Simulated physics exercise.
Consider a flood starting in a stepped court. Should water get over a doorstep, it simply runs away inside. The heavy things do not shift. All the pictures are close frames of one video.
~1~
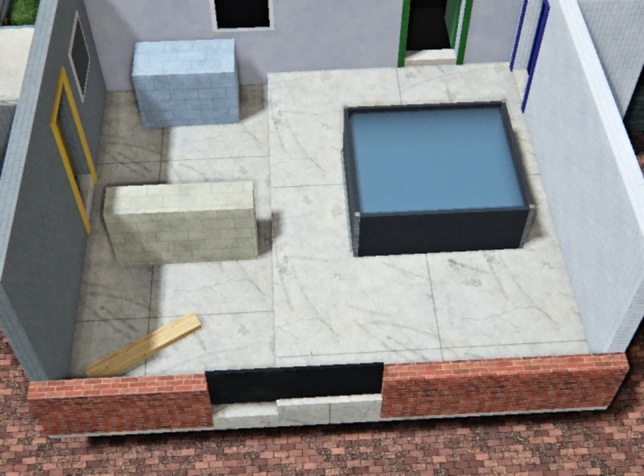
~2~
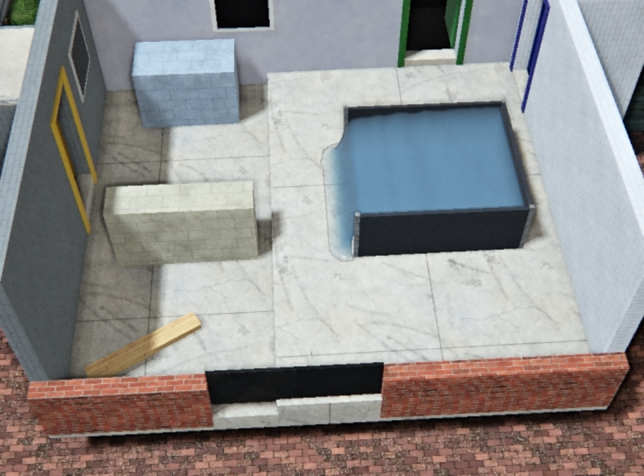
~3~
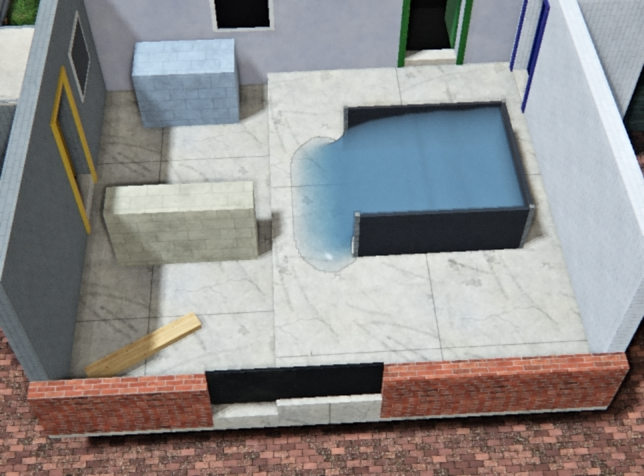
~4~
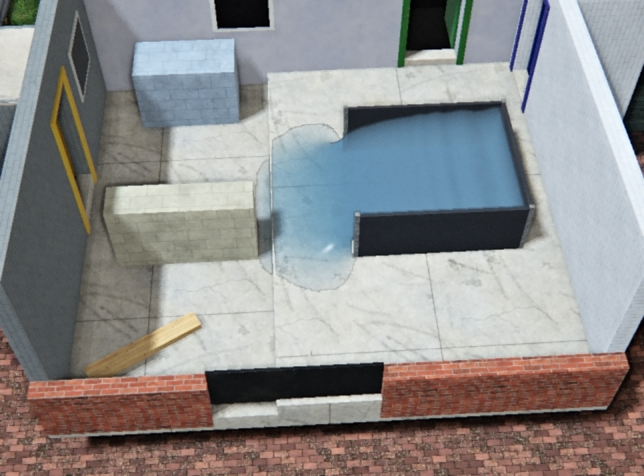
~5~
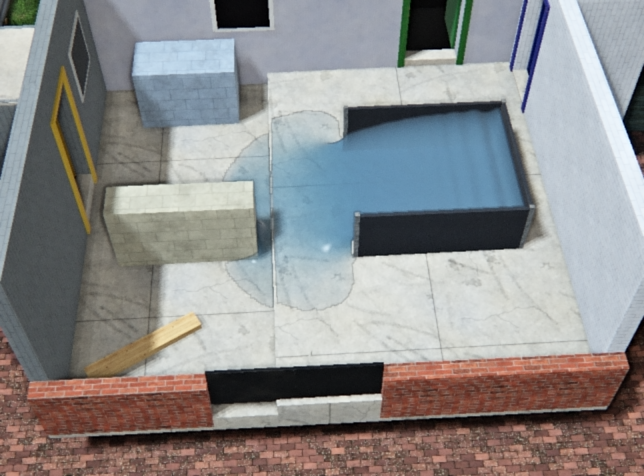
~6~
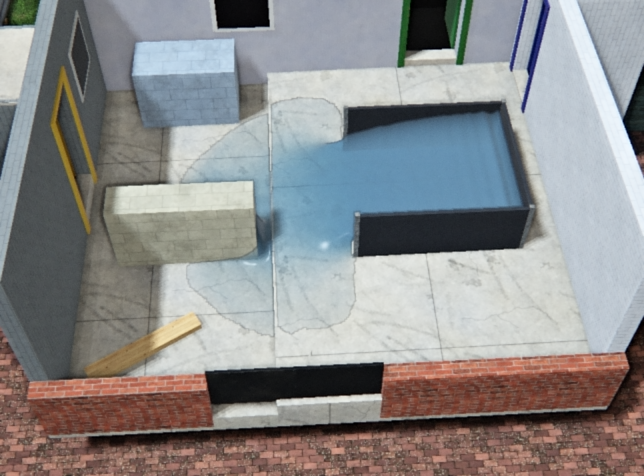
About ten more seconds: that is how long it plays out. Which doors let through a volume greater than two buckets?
Checking each one: The yellow door lets through more; the green door lets through less or just two; the blue door lets through less or just two.
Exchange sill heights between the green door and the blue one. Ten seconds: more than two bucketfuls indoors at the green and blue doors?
In that case the green door remains below the line and the blue door remains below the line.
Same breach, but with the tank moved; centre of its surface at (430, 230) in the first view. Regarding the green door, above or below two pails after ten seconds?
Green door: Remains within limit.
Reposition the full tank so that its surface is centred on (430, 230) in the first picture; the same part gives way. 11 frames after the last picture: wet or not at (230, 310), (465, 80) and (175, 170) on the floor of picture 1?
My reading is hit by the flood first, missed by the flood next and hit by the flood last.
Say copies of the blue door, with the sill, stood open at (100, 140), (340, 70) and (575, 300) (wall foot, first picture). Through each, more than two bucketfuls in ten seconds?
Exceeds it; stays within it; stays within it.
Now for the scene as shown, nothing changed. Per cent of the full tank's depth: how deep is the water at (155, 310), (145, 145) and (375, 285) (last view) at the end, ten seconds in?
In order: About 25, 25 and 0 in a hundred.
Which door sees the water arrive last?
The blue door.
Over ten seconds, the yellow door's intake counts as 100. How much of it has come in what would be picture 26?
It comes to around 90 percent of the ten-second total.
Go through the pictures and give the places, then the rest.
In the first picture, the water tank at (434, 159) is whole and still.
In the second picture, water pours out at (352, 185) and has run to (340, 147).
In the third picture, water pours out at (352, 188) and has run to (317, 142).
In the fourth picture, the front is at (294, 133), out from the gap at (352, 190).
In the fifth picture, water pours out at (352, 190) and has run to (271, 123).
In the sixth picture, the front is at a hidden place, out from the gap at (352, 191).
A moment on, water covers 45 % of the floor; the yellow door under two buckets in, the green door not reached, the blue door not reached.
Next, water covers 55 % of the floor; the yellow door far over two buckets in, the green door not reached, the blue door not reached.
Then, water covers 55 % of the floor; the yellow door far over two buckets in, the green door not reached, the blue door not reached.
Later, water covers 55 % of the floor; the yellow door far over two buckets in, the green door wet at the sill, nothing in, the blue door not reached.
In the end, water covers 50 % of the floor; the yellow door far over two buckets in, the green door wet at the sill, nothing in, the blue door wet at the sill, nothing in.
